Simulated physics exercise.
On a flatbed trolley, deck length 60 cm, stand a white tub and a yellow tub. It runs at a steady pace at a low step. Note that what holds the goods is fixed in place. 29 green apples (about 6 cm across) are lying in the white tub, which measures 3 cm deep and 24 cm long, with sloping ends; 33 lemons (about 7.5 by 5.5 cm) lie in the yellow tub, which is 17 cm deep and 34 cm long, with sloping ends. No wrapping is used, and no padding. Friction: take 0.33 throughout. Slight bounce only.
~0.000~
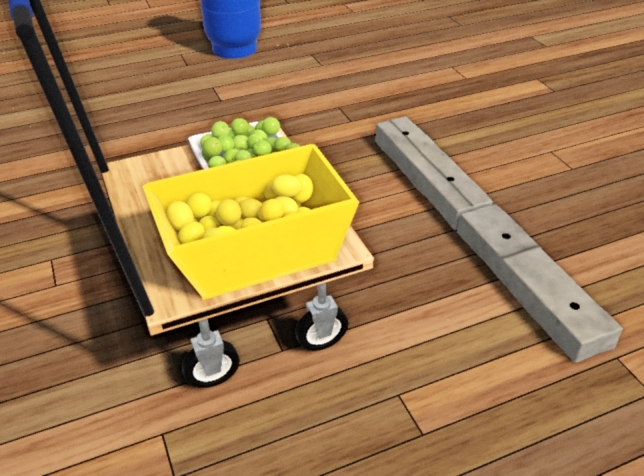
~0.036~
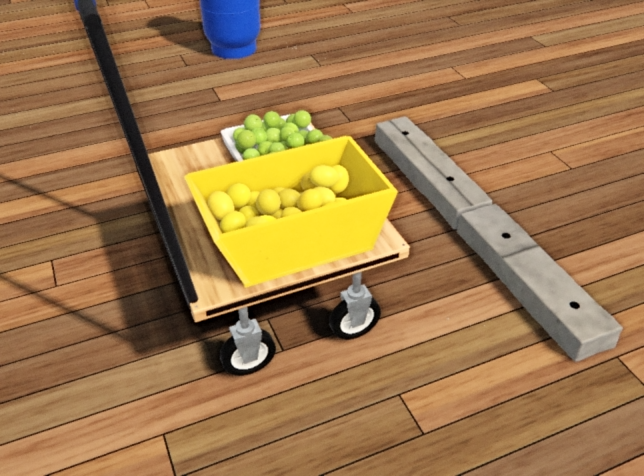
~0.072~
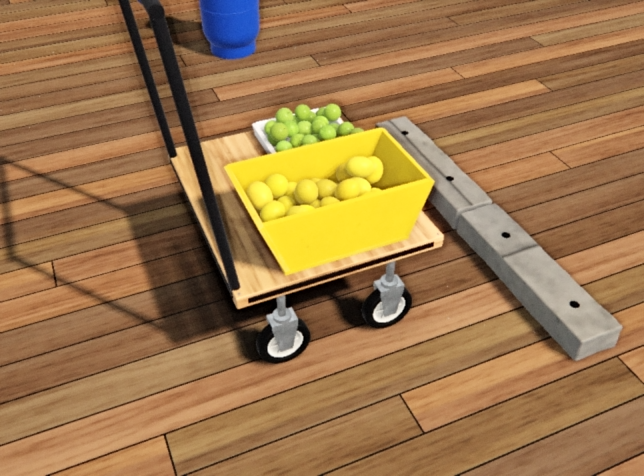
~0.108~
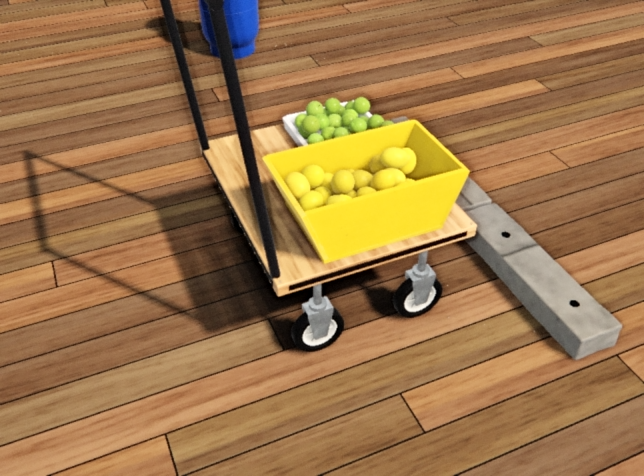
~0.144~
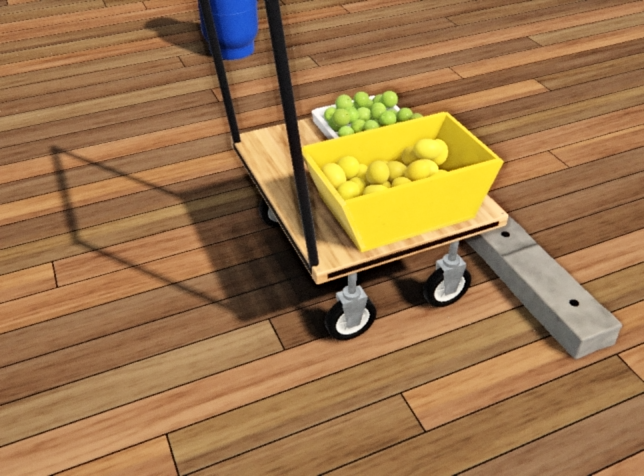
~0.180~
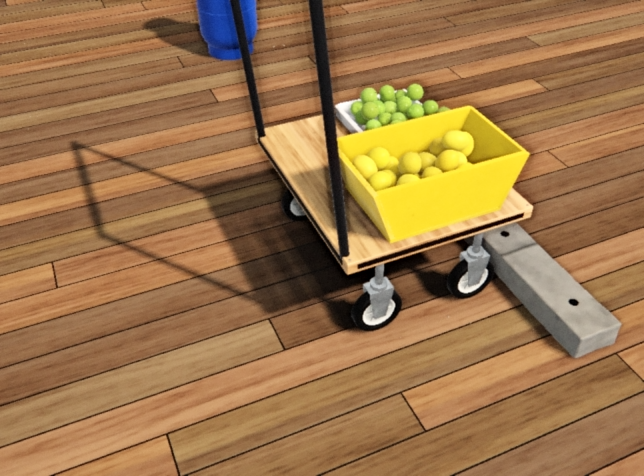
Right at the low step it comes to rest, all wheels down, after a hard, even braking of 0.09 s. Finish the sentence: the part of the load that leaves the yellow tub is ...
... smaller than a sixth.
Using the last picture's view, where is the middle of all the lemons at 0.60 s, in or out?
The middle is around (464, 168).
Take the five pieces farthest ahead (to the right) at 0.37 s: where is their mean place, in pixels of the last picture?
Close to (524, 103).
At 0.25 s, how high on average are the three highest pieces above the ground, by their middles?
Roughly 54 centimetres.
After 0.25 s, the white tub is down by 5 of 29 and the yellow tub has all 33.
After 0.37 s, the white tub is down by 10 of 29 and the yellow tub has all 33.
After 0.60 s, the white tub is down by 10 of 29 and the yellow tub is down by 1 of 33.
Outcome (at 1.10 s), the white tub is down by 10 of 29 and the yellow tub is down by 1 of 33. Asked share, 1 of 33, 3 per cent.
